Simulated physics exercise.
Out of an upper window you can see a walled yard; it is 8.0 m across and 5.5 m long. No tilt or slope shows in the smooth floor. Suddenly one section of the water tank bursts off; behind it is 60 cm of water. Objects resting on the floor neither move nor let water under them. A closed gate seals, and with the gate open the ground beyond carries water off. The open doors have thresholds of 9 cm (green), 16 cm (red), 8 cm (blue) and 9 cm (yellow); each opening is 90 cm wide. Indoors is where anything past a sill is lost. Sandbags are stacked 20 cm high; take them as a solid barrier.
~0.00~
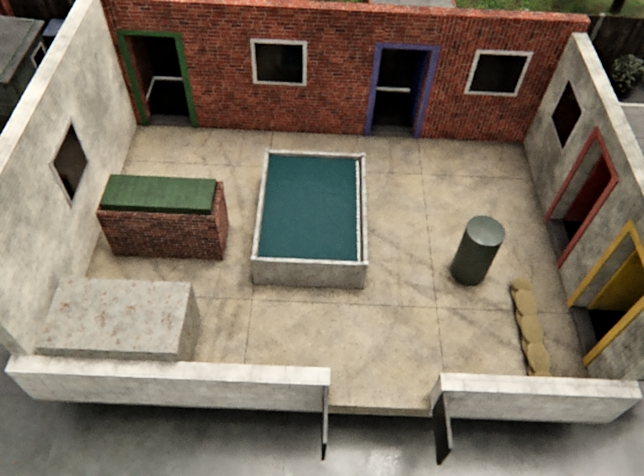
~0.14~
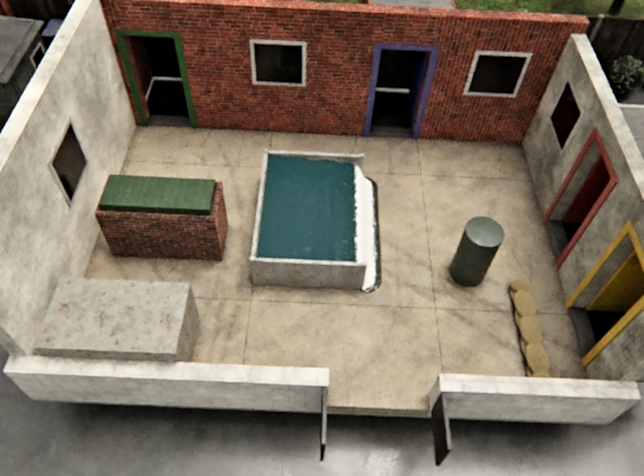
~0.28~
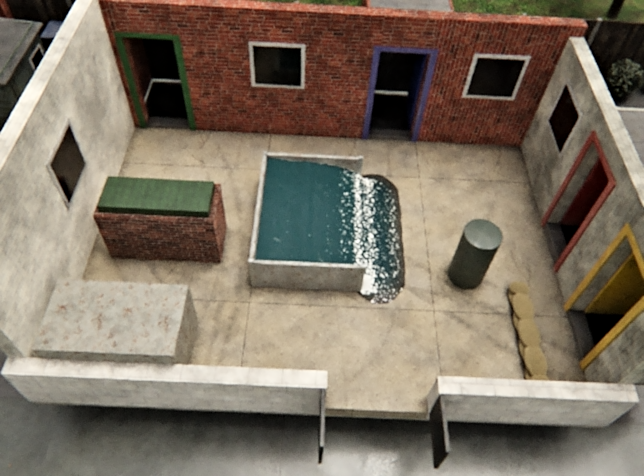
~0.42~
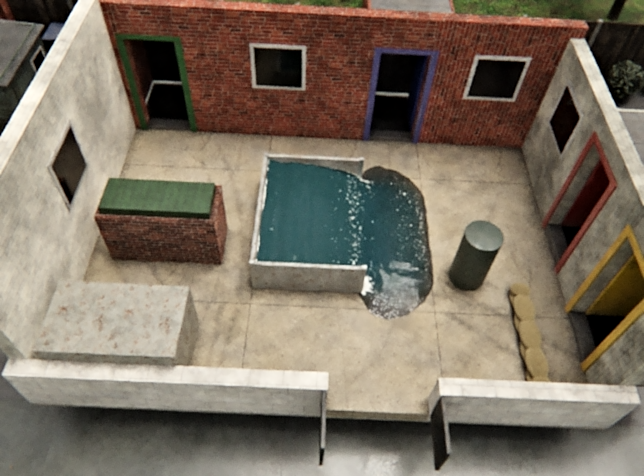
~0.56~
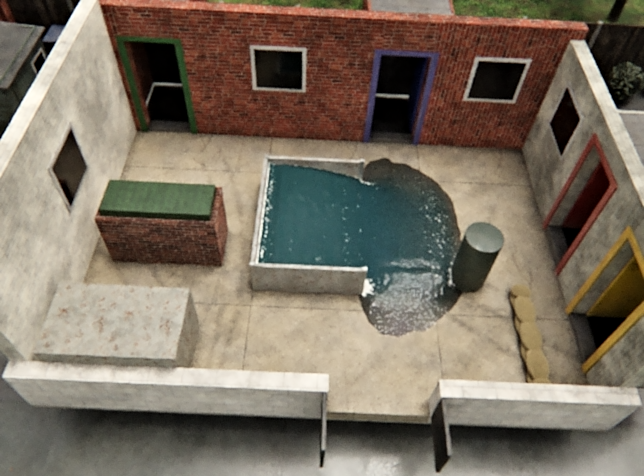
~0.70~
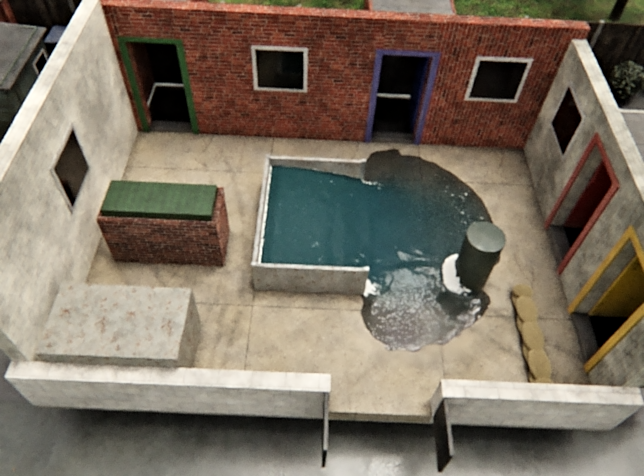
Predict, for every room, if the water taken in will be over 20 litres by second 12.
Result: The green door remains shy of the limit, the red door overtops the limit, the blue door remains shy of the limit, the yellow door overtops the limit.
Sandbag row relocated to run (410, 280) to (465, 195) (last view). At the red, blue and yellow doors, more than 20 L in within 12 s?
Then the red door is short of it, the blue door over the mark, the yellow door over the mark.
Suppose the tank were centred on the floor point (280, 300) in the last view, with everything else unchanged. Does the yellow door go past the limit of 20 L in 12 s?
Yellow: Too much.
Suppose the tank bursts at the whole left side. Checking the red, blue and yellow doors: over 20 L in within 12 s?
Red door doesn't reach it, blue door doesn't reach it, yellow door doesn't reach it.
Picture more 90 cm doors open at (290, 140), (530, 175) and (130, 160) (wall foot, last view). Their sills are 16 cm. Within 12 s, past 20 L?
In turn: Short of it, beyond it, short of it.
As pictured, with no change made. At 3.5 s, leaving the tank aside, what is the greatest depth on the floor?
Max depth: About 28 centimetres.
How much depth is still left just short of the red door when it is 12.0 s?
I'd put it near 4.5 cm.
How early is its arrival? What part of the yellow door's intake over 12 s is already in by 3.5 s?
Share: ~ 0 %.
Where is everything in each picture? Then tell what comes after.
In the first picture, the water tank at (313, 206) is whole and still, 60 cm deep.
In the second picture, water pours out at (359, 224) and has run 1.3 m, to a hidden place; typically 8 cm deep outside, 60 cm at the water tank's back.
In the third picture, the front is at (373, 177), 1.4 m from the gap at (358, 227); 1.8 m2 of floor is under water; 60 cm left at the back of the water tank.
In the fourth picture, the front is at (392, 173), 1.7 m from the gap at (358, 229); 3.3 m2 of floor is under water; 58 cm left at the back of the water tank.
In the fifth picture, the front is at (403, 167), 2.0 m from the gap at (359, 231); 5.1 m2 of floor is under water; 51 cm left at the back of the water tank.
In the sixth picture, the front is at (481, 206), 2.5 m from the gap at (360, 231); 7.1 m2 of floor is under water; 51 cm left at the back of the water tank.
After 1.4 s water covers 40 % of the floor and is deepest (34 cm) near (442, 269); green door not reached, red door 11 cm at the sill, 13 L in, blue door 3 cm at the sill, 0 L in, yellow door not reached.
After 2.2 s water covers 40 % of the floor and is deepest (40 cm) near (523, 158); green door not reached, red door 28 cm at the sill, 72 L in, blue door 3 cm at the sill, 0 L in, yellow door 3 cm at the sill, 0 L in.
After 3.5 s water covers 50 % of the floor and is deepest (28 cm) near (593, 406); green door not reached, red door 18 cm at the sill, 114 L in, blue door 5 cm at the sill, 0 L in, yellow door 8 cm at the sill, 1 L in.
After 7.0 s water covers 85 % of the floor and is deepest (16 cm) near (593, 406); green door 4 cm at the sill, 0 L in, red door 10 cm at the sill, 118 L in, blue door 5 cm at the sill, 4 L in, yellow door 14 cm at the sill, 79 L in.
After 12.0 s water covers 95 % of the floor and is deepest (14 cm) near (51, 383); green door 7 cm at the sill, 1 L in, red door 5 cm at the sill, 118 L in, blue door 7 cm at the sill, 4 L in, yellow door 4 cm at the sill, 93 L in.
